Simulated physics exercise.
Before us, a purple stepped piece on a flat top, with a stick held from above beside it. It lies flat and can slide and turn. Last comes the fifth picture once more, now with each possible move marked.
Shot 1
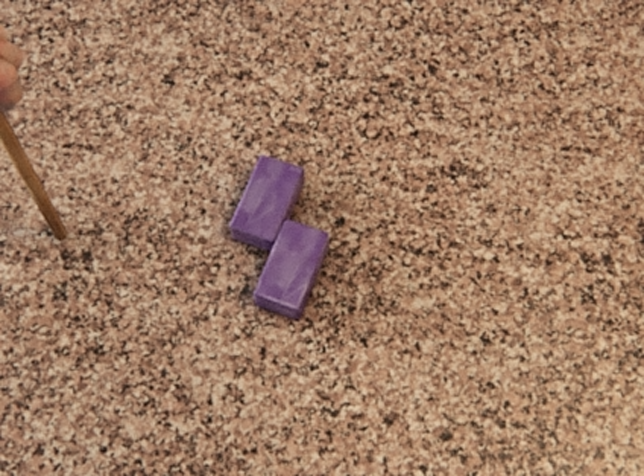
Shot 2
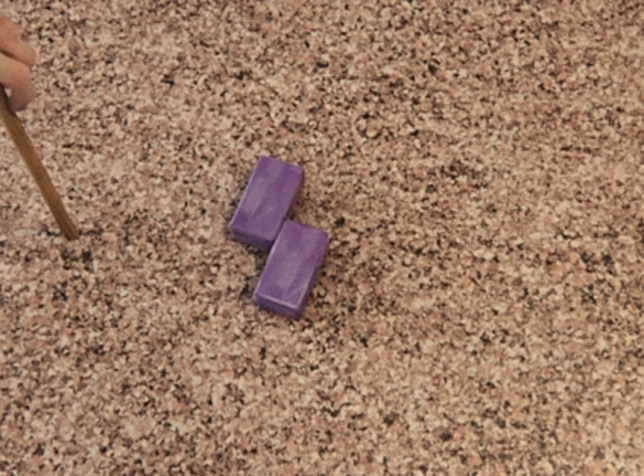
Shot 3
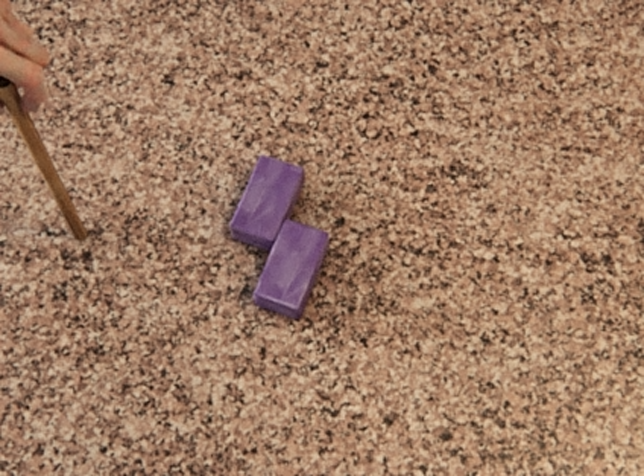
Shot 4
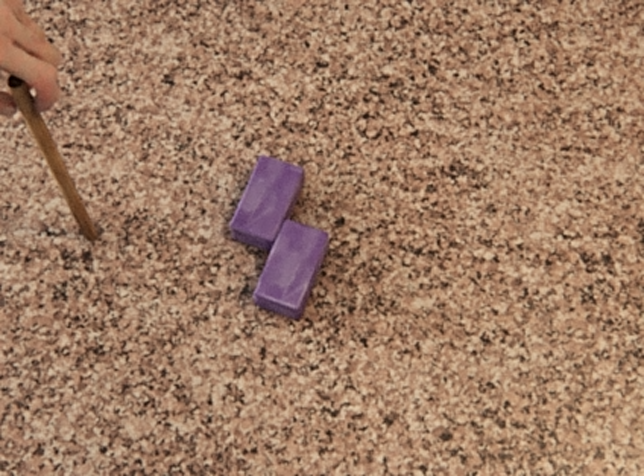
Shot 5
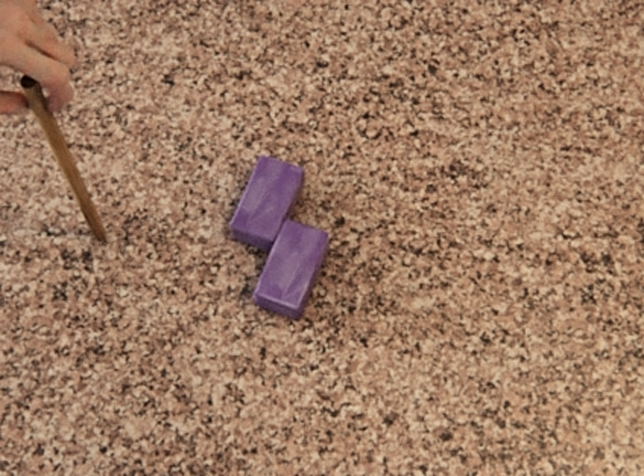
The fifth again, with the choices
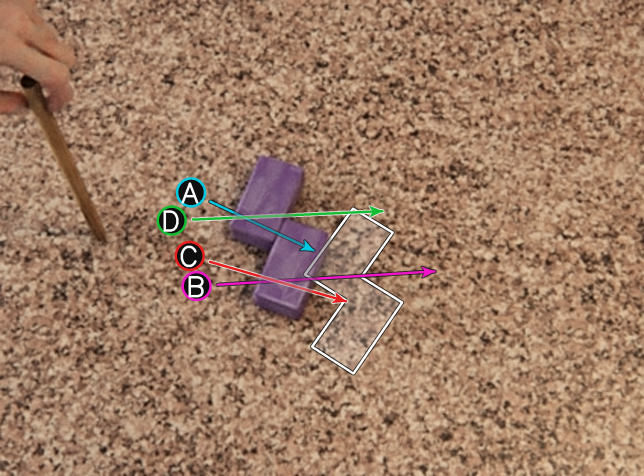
A flat top with a speckled pattern of pinkish tan, brown and black is seen from above at a steady, close view. A purple stepped piece, shaped like two offset blocks joined together, lies near the middle, while a hand at the upper left edge holds a thin brown stick slanting downward. The hand and stick move slowly rightward a short way, and the purple piece stays still.
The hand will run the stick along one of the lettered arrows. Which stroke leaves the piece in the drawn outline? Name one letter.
Stroke A.
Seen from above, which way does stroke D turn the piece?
On that stroke, clockwise.
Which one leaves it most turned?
Stroke B.
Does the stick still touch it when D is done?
At the end, yes.
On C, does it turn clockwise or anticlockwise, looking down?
Anticlockwise.
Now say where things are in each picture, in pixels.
Purple stepped piece (291, 263), in the first picture.
Purple stepped piece (291, 263), in the second picture.
Purple stepped piece (291, 263), in the third picture.
Purple stepped piece (291, 263), in the fourth picture.
Purple stepped piece (291, 263), in the fifth picture.
On the marked copy, A from (210, 201) to (314, 251); B from (218, 285) to (435, 271); C from (210, 262) to (346, 301); D from (193, 220) to (383, 211).
Following A. Soon after the start, foot of the stick (248, 220), piece (303, 271).
Later, foot of the stick (287, 239), piece (338, 296).
In the end, foot of the stick (314, 251), piece (358, 314); it fills the outline.
As for the rest, B leaves the piece out of the outline, at (383, 214); C leaves the piece out of the outline, at (359, 249); D leaves the piece out of the outline, at (326, 288).
